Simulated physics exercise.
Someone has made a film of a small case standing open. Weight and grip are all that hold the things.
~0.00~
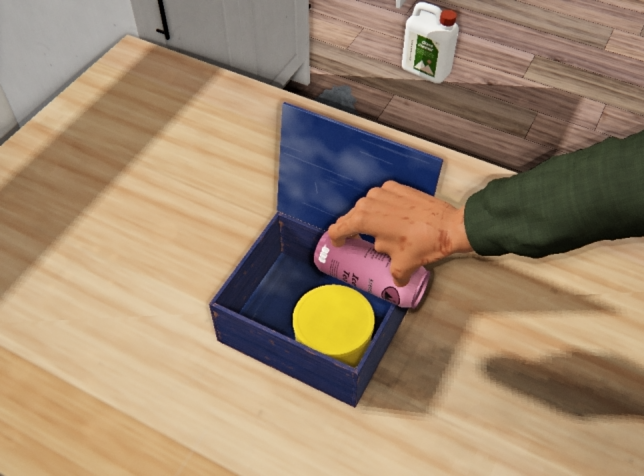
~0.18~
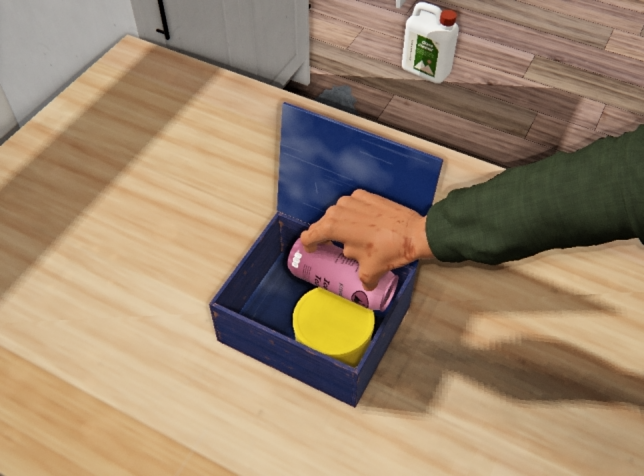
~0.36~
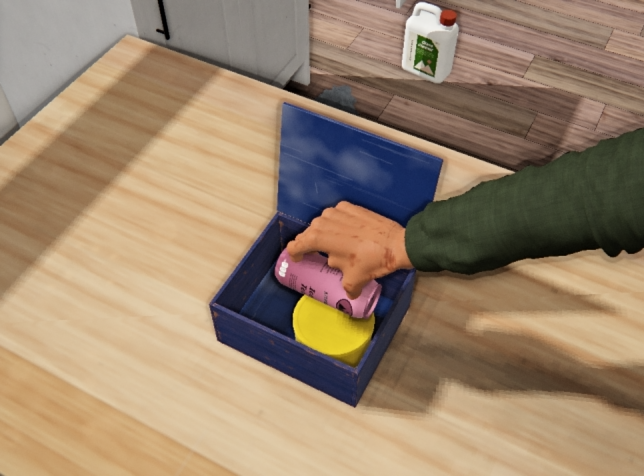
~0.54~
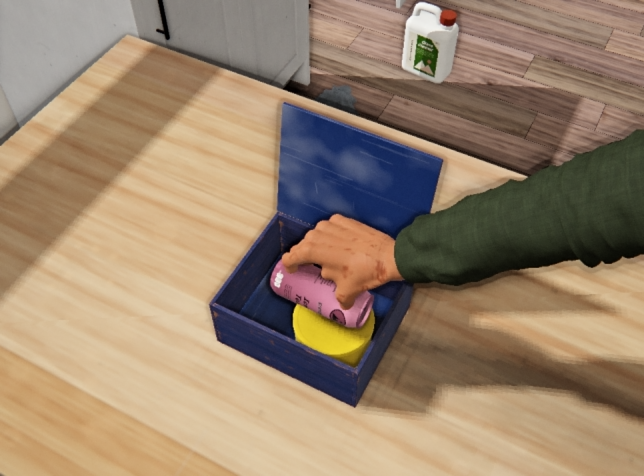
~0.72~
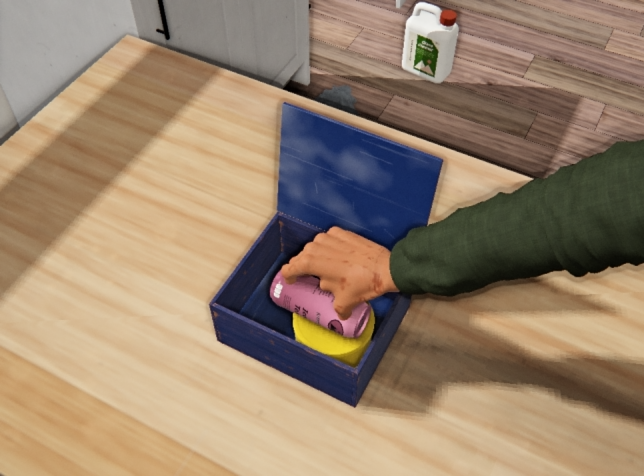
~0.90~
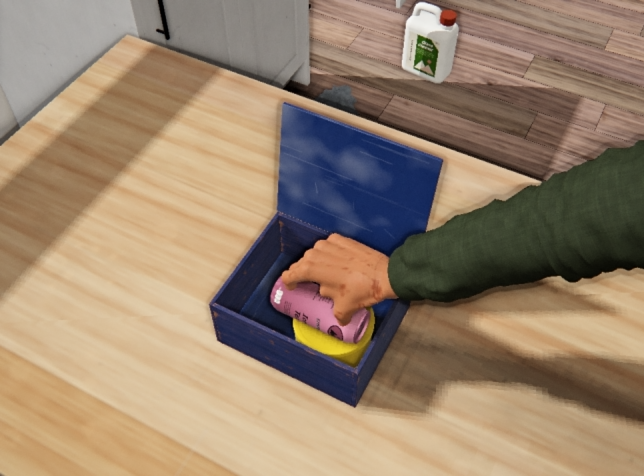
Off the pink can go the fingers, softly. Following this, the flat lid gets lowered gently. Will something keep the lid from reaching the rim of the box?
Most likely there will be a gap under the lid.
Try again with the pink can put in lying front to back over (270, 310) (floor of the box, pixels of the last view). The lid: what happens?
Put it in like that and the lid gets all the way down.
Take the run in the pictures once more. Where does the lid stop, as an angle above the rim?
It stays some 12° above the rim.
By 2.00 s, lid starting down.
By 2.40 s, lid 66° above the rim.
By 2.60 s, lid 45° above the rim.
By 2.80 s, lid 18° above the rim.
When it is over (3.3 s), lid 12° above the rim; both as before. End places, in pixels of the last picture, pink can near (318, 312).
